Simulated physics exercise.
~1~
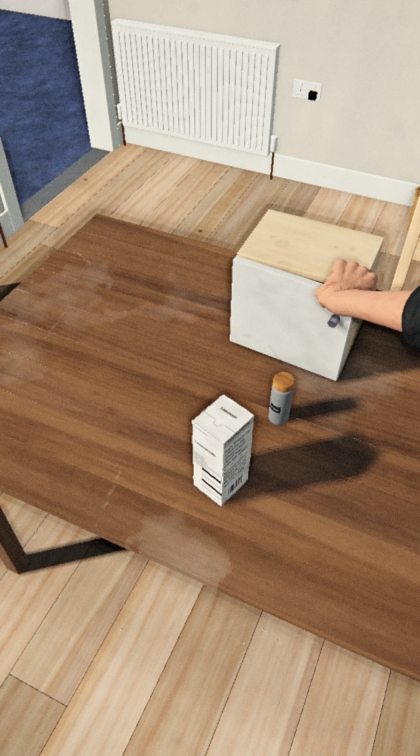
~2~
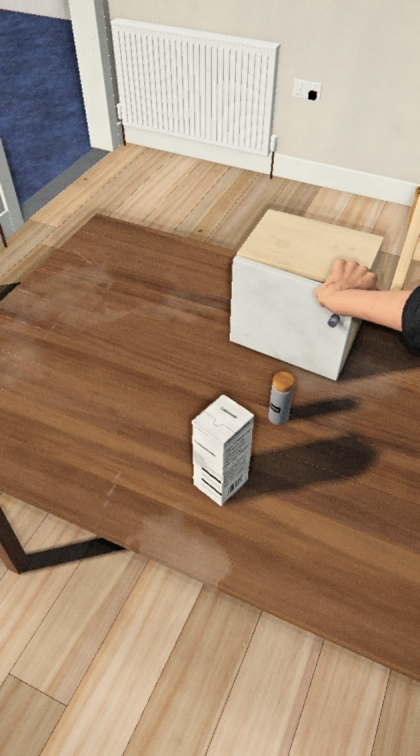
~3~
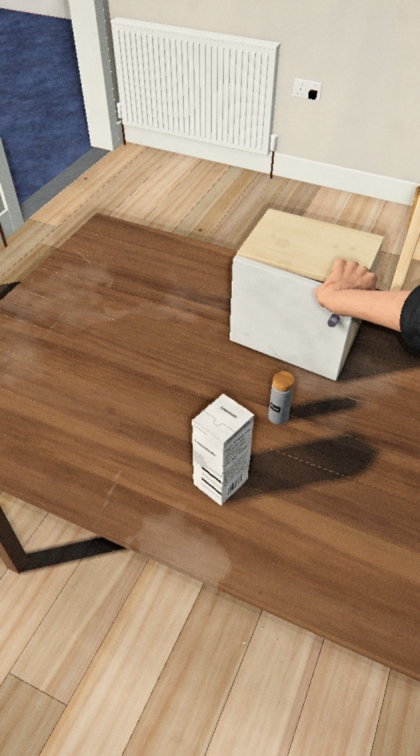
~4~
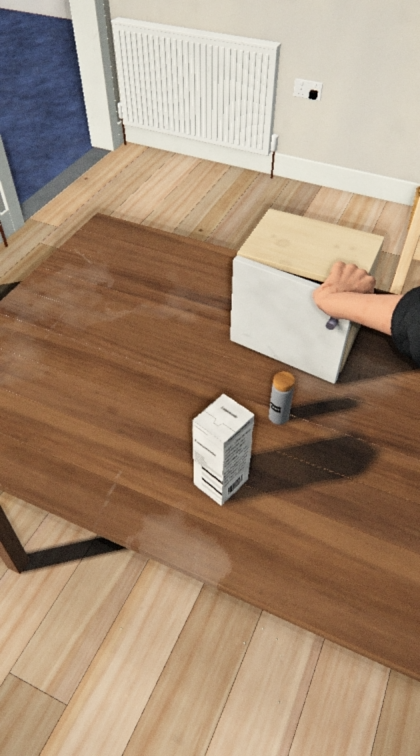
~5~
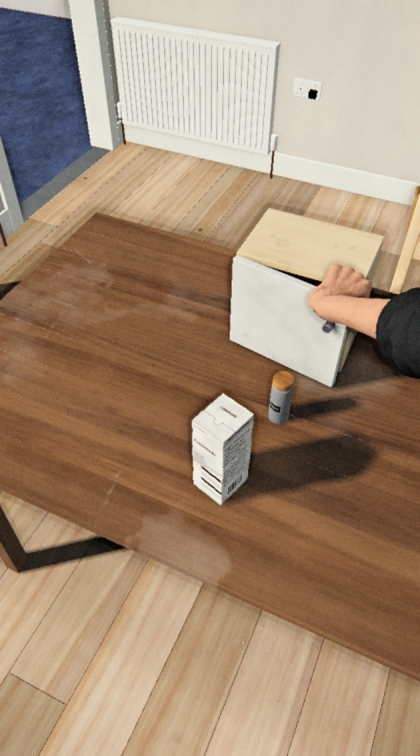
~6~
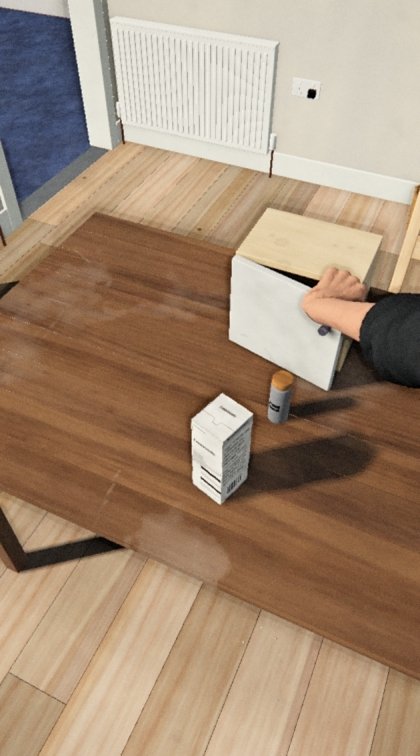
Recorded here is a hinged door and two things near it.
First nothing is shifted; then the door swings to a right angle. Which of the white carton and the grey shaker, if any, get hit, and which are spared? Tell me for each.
Here the white carton is spared, the grey shaker gets hit.
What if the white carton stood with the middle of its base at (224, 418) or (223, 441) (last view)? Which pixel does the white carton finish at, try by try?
Around (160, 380) and (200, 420).
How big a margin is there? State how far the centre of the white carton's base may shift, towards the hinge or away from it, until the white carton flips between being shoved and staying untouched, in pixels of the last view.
You'd need to go up by roughly 28 pixels to hit the edge.
Then, 0.90 s past the last view, door 48° open; white carton at rest near (221, 451); grey shaker travelled about its own width near (258, 406).
Then, 1.36 s past the last view, door 66° open; white carton at rest near (221, 451); grey shaker travelled well along near (219, 411).
Then, 1.72 s past the last view, door 81° open; white carton at rest near (221, 451); grey shaker travelled well along near (188, 407).
Finally, the white carton escapes contact, near (221, 451); the grey shaker gets knocked, near (168, 403).
